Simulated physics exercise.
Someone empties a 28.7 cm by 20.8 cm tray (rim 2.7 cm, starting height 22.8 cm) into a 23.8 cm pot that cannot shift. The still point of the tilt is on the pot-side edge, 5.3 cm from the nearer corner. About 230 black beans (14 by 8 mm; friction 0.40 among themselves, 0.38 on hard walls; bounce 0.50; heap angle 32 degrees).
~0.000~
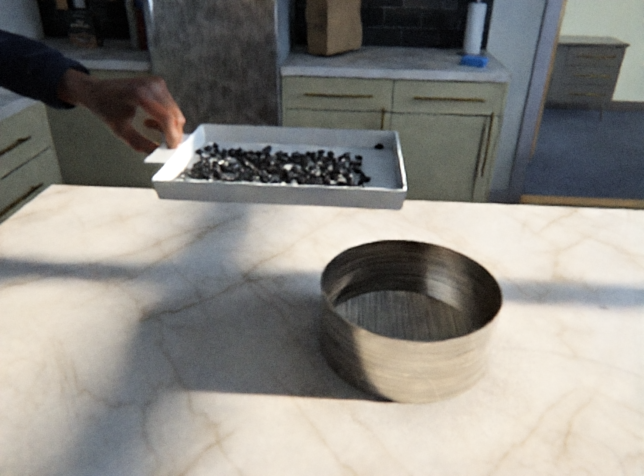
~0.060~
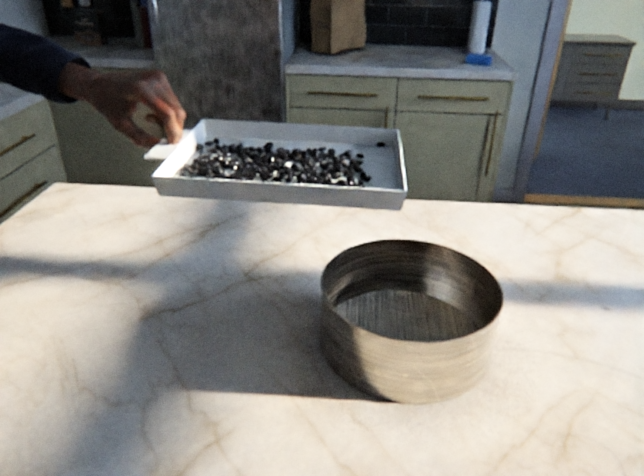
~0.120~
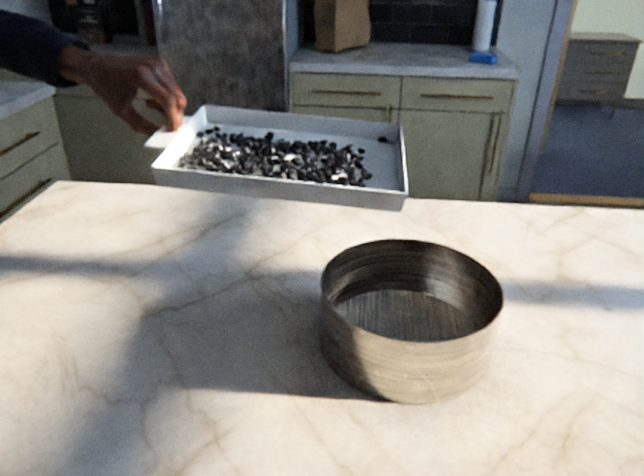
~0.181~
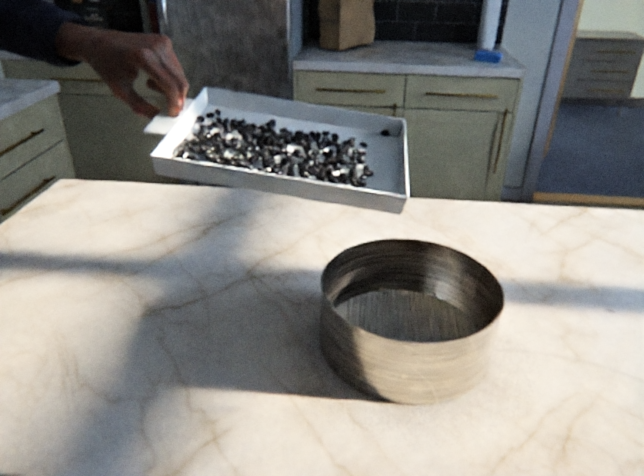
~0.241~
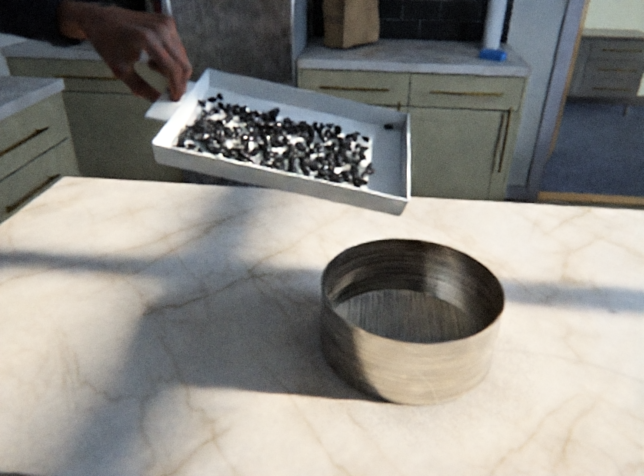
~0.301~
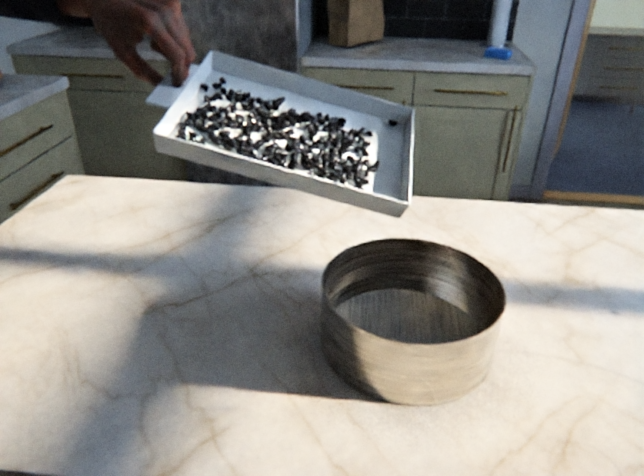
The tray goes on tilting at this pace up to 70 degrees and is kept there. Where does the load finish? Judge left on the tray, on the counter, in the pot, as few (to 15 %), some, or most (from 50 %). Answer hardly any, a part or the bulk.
Tray a part, counter hardly any, pot the bulk.
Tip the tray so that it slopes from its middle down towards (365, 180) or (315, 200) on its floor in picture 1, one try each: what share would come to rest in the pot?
About 35 and 30 per cent.
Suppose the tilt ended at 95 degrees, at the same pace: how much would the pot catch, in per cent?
It would be near 95 per cent.
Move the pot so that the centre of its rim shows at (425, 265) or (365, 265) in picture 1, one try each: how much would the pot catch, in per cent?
About 25 and 20 per cent.
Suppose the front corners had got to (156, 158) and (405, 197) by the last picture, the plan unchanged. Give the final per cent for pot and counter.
Pot 50, counter 0.
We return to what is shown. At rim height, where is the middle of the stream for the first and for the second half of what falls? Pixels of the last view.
At about (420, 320), then at (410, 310).
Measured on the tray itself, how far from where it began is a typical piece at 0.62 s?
About 6 cm.
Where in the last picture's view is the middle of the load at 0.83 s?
Near (370, 173).
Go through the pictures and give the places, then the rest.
Tray tilt 0 degrees, front corners at (156, 178) and (403, 189); middle of the pieces at (276, 171); pot at (410, 283), in the first picture.
Tray tilt 1 degrees, front corners at (156, 175) and (403, 189); middle of the pieces at (276, 169), in the second picture.
Tray tilt 5 degrees, front corners at (156, 165) and (404, 192), lowest corner right front; middle of the pieces at (277, 162), in the third picture.
Tray tilt 10 degrees, front corners at (156, 154) and (405, 195), lowest corner right front; middle of the pieces at (278, 153), in the fourth picture.
Tray tilt 14 degrees, front corners at (157, 142) and (406, 198), lowest corner right front; middle of the pieces at (280, 144), in the fifth picture.
Tray tilt 19 degrees, front corners at (158, 131) and (407, 201), lowest corner right front; middle of the pieces at (282, 136); pot at (412, 283). Its pace works out near 80 degrees a second, in the sixth picture.
After 0.62 s, tilt 44 degrees; the tray holds 100 %, the pot 0 %.
After 0.83 s, tilt 61 degrees; the tray holds 100 %, the pot 0 %.
Then, at 1.16 s, tilt 70 degrees; the tray holds 70 %, the pot 20 %.
In the end, at 2.8 s, tray 35 %, counter 0 %, pot 65 %.
